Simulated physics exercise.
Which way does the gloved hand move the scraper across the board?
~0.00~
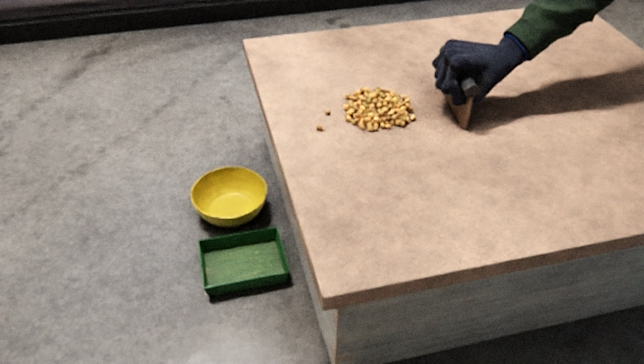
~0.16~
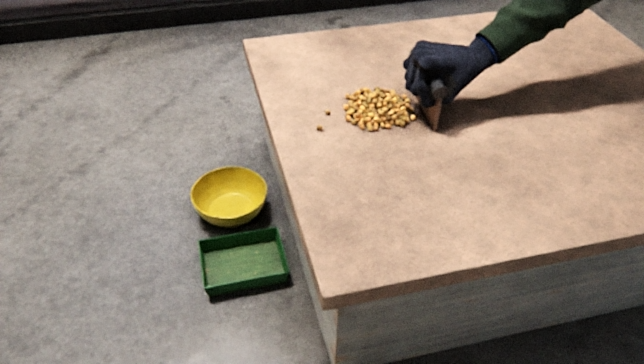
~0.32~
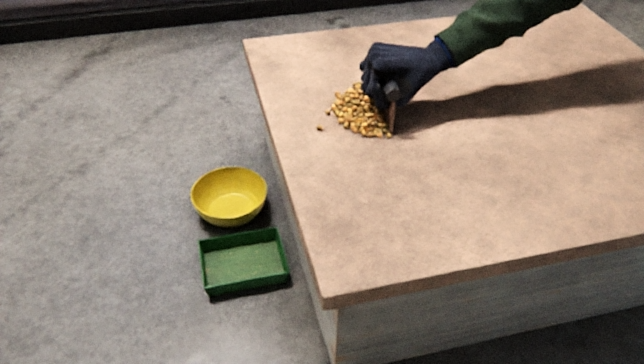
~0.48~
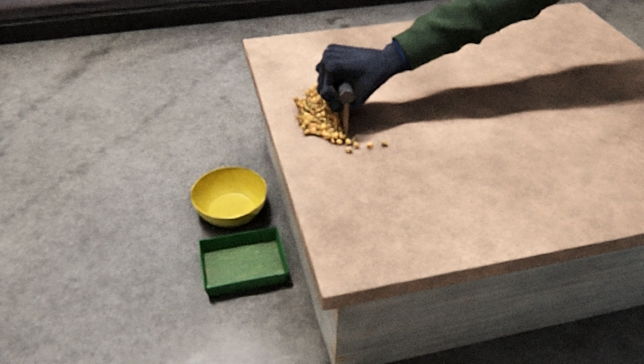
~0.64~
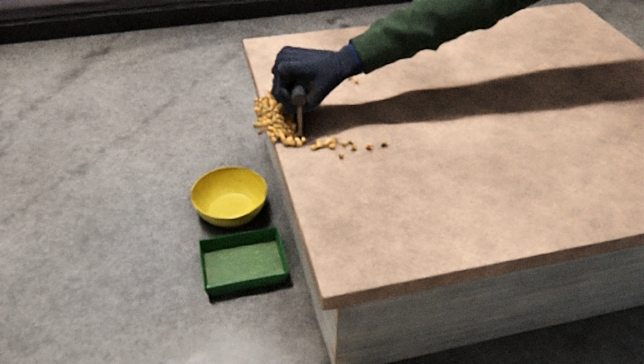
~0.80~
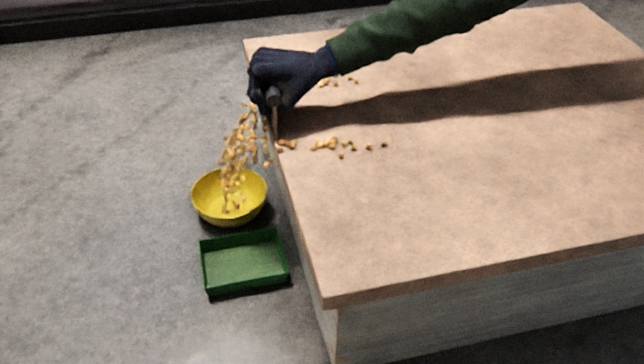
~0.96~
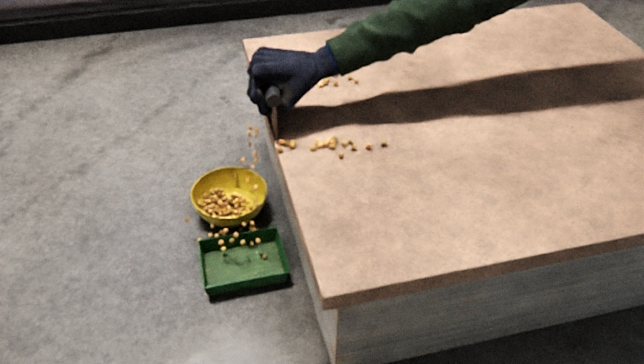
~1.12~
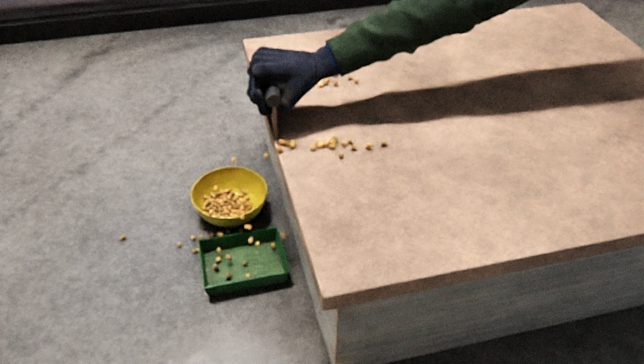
The hand moves the scraper to the left, toward the edge of the board above the yellow bowl.
We see a gloved hand push a pile of dried chickpeas leftward across a board with a scraper, stopping at the edge as most spill into a yellow bowl, a few land in a green tin or on the floor, and some stay on the board.
